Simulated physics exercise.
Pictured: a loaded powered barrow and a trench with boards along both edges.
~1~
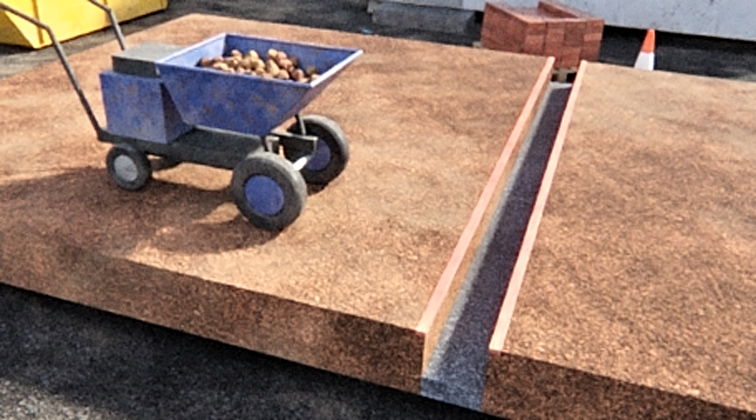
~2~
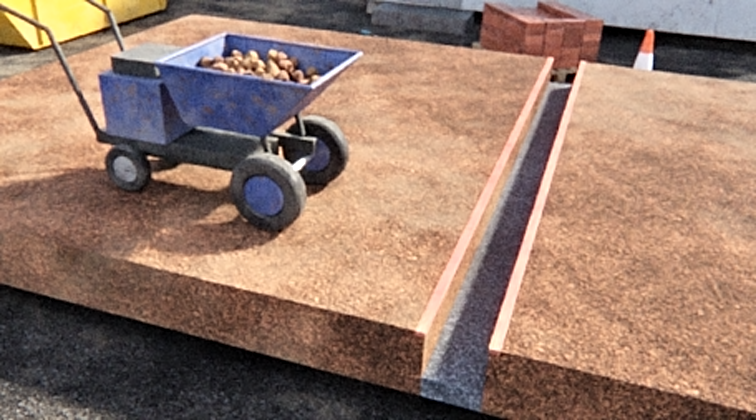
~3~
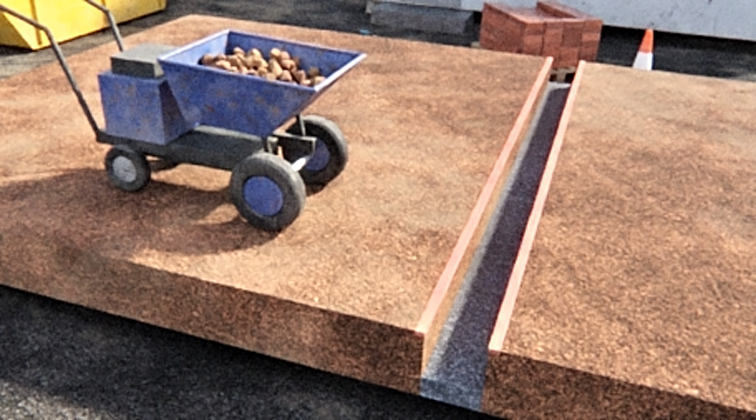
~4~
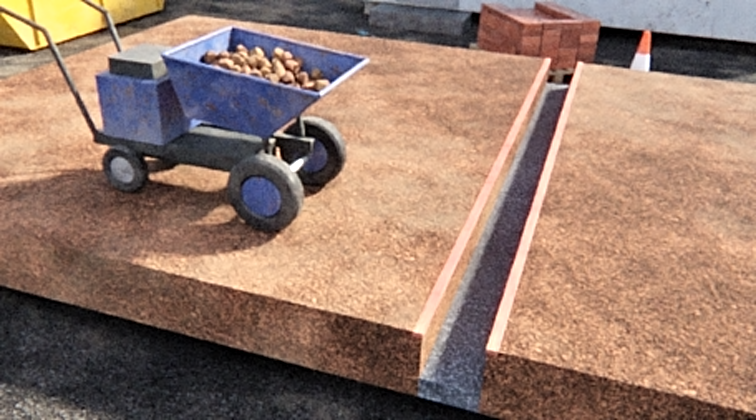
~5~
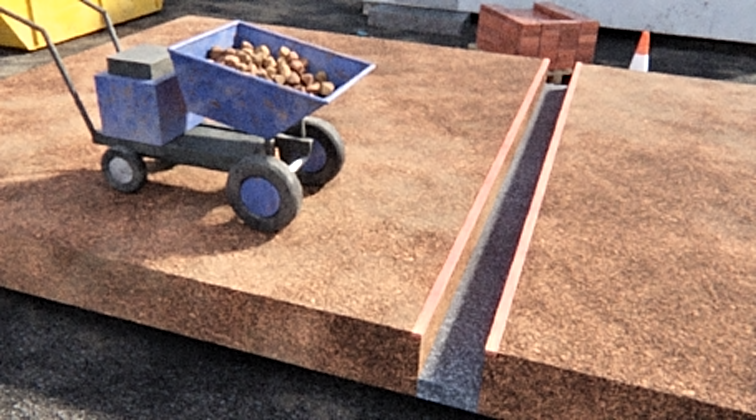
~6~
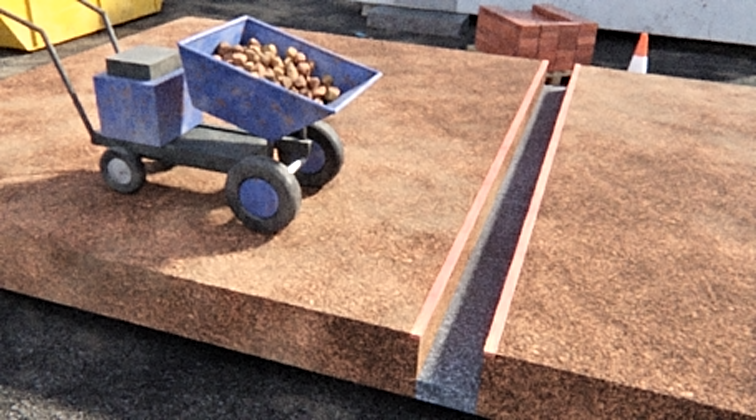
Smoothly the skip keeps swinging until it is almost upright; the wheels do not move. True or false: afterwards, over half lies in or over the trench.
False.
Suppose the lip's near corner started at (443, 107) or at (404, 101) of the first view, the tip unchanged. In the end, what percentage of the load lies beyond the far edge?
I'd put it at around 80 percent the first time and 30 percent the second.
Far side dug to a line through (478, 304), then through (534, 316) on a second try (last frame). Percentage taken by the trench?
30 % then 30 %, roughly.
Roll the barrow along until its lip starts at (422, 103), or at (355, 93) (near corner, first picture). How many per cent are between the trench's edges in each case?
40 and 80 percent, in that order.
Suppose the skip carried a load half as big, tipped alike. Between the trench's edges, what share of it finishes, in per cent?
It would be around 20 per cent.
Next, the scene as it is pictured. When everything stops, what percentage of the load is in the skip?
That comes to about 15 per cent or so.
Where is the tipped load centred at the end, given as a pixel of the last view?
Roughly pixel (450, 232).
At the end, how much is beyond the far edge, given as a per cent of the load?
It comes to close to 0 %.
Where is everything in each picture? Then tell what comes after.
Lip of the skip at (310, 87), level; top of the load at (260, 75), clay clods; first edge of the trench at (440, 291); far edge at (508, 307), the trench under half as wide as the skip, and about as deep as wide, in the first frame.
Lip of the skip at (310, 88), level; top of the load at (260, 76), in the second frame.
Lip of the skip at (314, 91), tipped barely; top of the load at (248, 64), in the third frame.
Lip of the skip at (319, 96), tipped a little; top of the load at (246, 72), in the fourth frame.
Lip of the skip at (326, 103), tipped a little; top of the load at (251, 66), in the fifth frame.
Lip of the skip at (334, 112), tipped clearly; top of the load at (246, 71); first edge of the trench at (434, 294); far edge at (503, 309), in the sixth frame.
Soon, skip tipped steeply; all in the skip.
A while on, skip tipped right over; about two thirds in the skip; about a third short of the trench; a stray few in or heaped over the trench; a stray few falling.
Towards the end, skip tipped right over; a small part in the skip; about half short of the trench; about a third in or heaped over the trench; a stray few beyond it.
Finally, skip tipped right over; a small part in the skip; about half short of the trench; about a third in or heaped over the trench; a stray few beyond it.
